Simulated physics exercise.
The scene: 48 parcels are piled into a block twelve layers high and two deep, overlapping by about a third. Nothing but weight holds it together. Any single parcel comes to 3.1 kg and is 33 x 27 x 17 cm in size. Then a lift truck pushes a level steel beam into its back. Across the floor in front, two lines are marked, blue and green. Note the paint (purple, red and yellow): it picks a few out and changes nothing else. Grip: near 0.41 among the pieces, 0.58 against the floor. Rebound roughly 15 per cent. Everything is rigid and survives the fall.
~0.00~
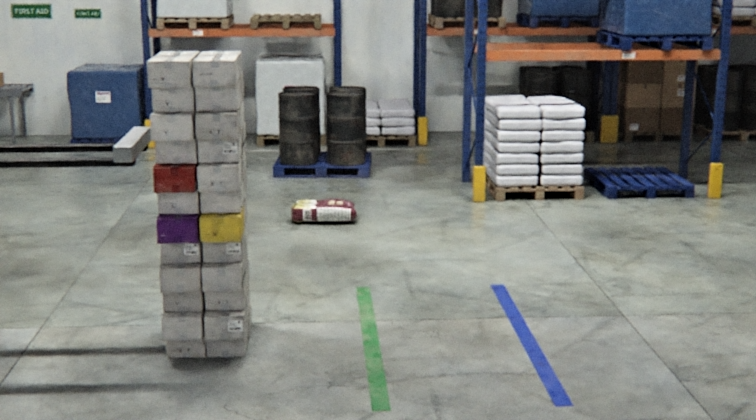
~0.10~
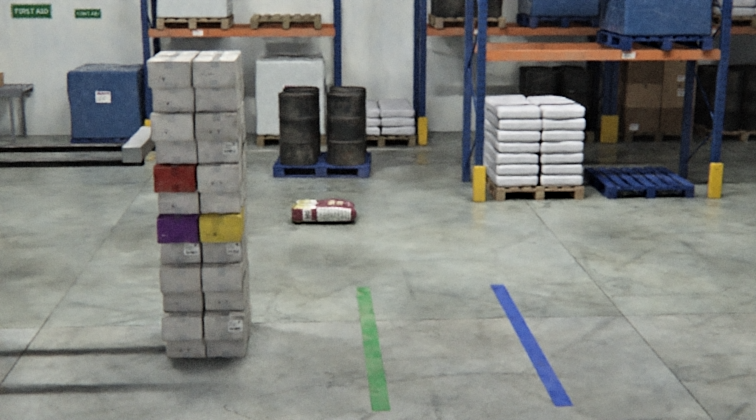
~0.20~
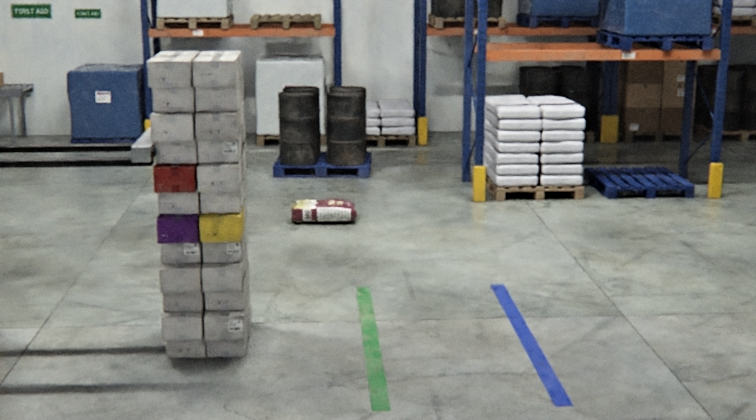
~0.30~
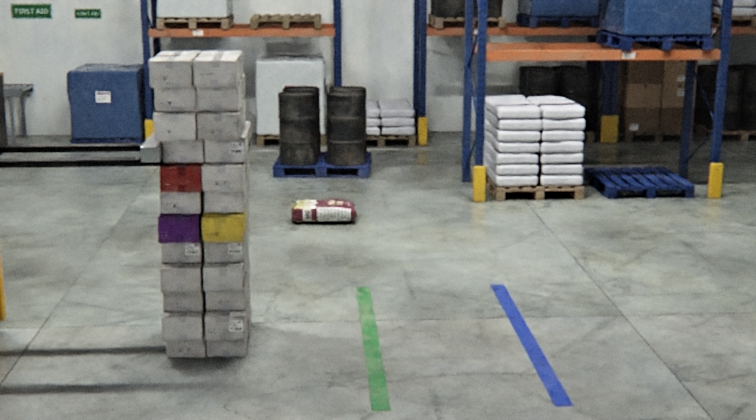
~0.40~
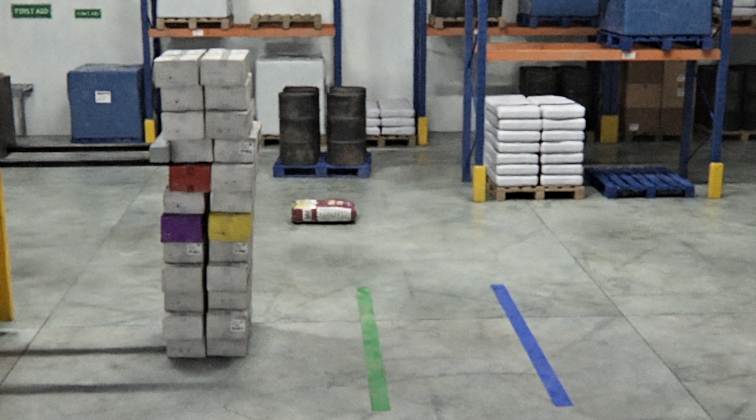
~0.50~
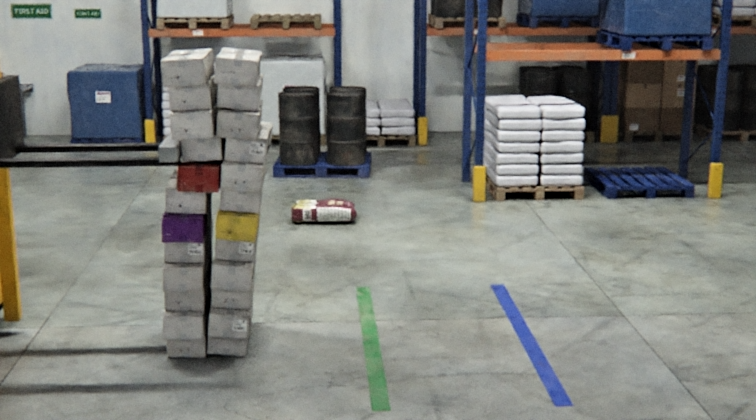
A tall stack of pale grey parcels, with red, purple and yellow ones on its front, stands at the left of a warehouse, seen from a fixed, slightly raised camera. Green and blue lines mark the floor to the right, before racks, dark drums and white sacks. A grey beam slides in from the left, pushes the upper parcels rightward, and a gap opens down the stack's middle.
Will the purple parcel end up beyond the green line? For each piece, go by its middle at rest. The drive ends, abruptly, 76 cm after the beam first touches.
Pretty sure it doesn't make it to the line.
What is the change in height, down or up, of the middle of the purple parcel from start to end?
0 centimetres lower, roughly.
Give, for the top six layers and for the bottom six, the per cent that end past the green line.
Top: 70%, bottom: 20%.
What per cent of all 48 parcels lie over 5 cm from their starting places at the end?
The shifted ones make up 75 per cent.
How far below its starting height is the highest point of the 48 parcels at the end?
About 85 cm lower.
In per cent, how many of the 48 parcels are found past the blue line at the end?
Share past the line: Some 15 %.
Around 1.02 s, none of the 48 parcels past the green line, 39 disturbed; purple parcel displaced 38 mm; red parcel tipped 51°, 15 cm lower.
Around 1.56 s, 15 of the 48 parcels past the green line; purple parcel displaced 18 mm; yellow parcel on its side.
Finally (3.1 s), 20 of the 48 parcels past the green line; purple parcel displaced 18 mm; yellow parcel upside down; red parcel 93 cm lower. Seen by the last camera, middles, purple parcel near (183, 225), yellow parcel near (428, 332).
